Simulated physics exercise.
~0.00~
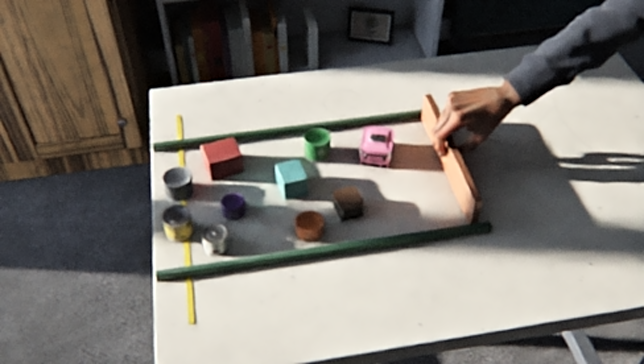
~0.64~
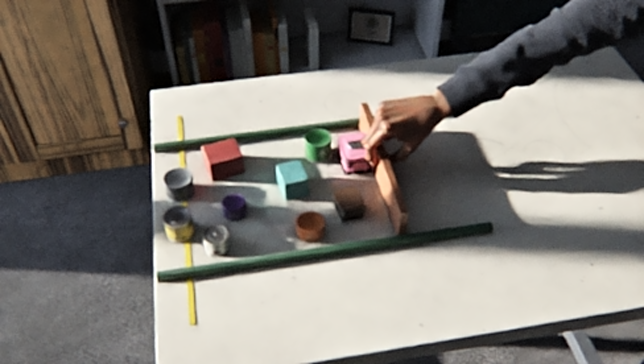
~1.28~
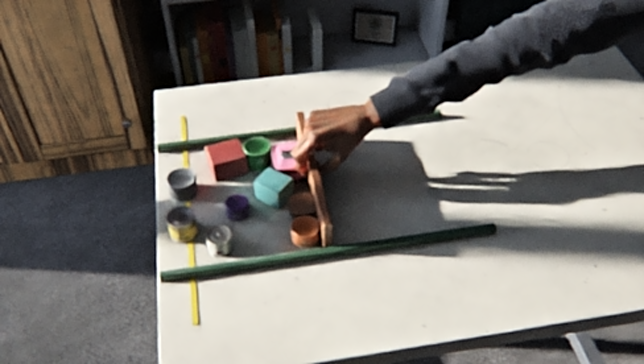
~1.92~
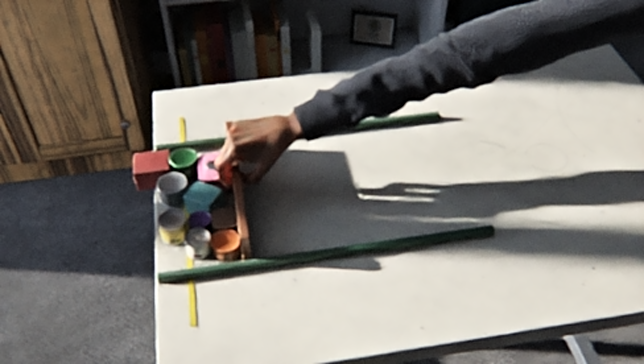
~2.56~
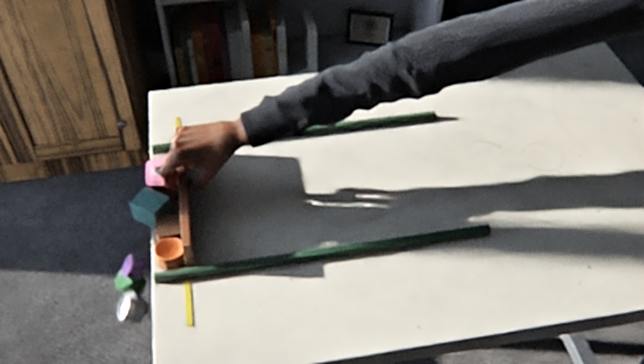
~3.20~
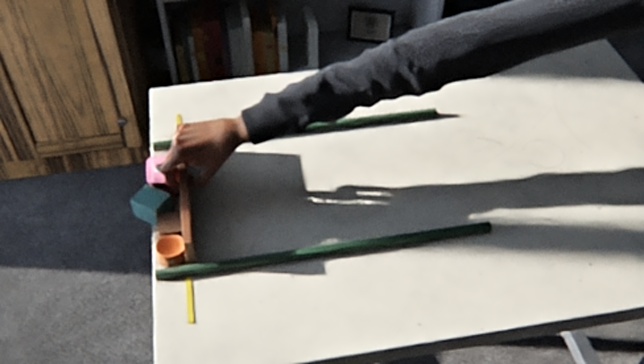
An upright wooden board, gripped by a hand, slides left across a white table between two green rails, towards a strip of yellow tape near the edge. Ahead of it stand a red block, a green pot, a pink object, a teal block and several small tubs and tins. The board gathers the nearer things first, then packs everything into a tight cluster at the edge, with the red block jutting out. As it reaches the tape, several pieces drop towards the floor. It stops there, leaving the pink object, teal block, a brown block and orange tub at the edge, with six things gone, including the red block and green pot.
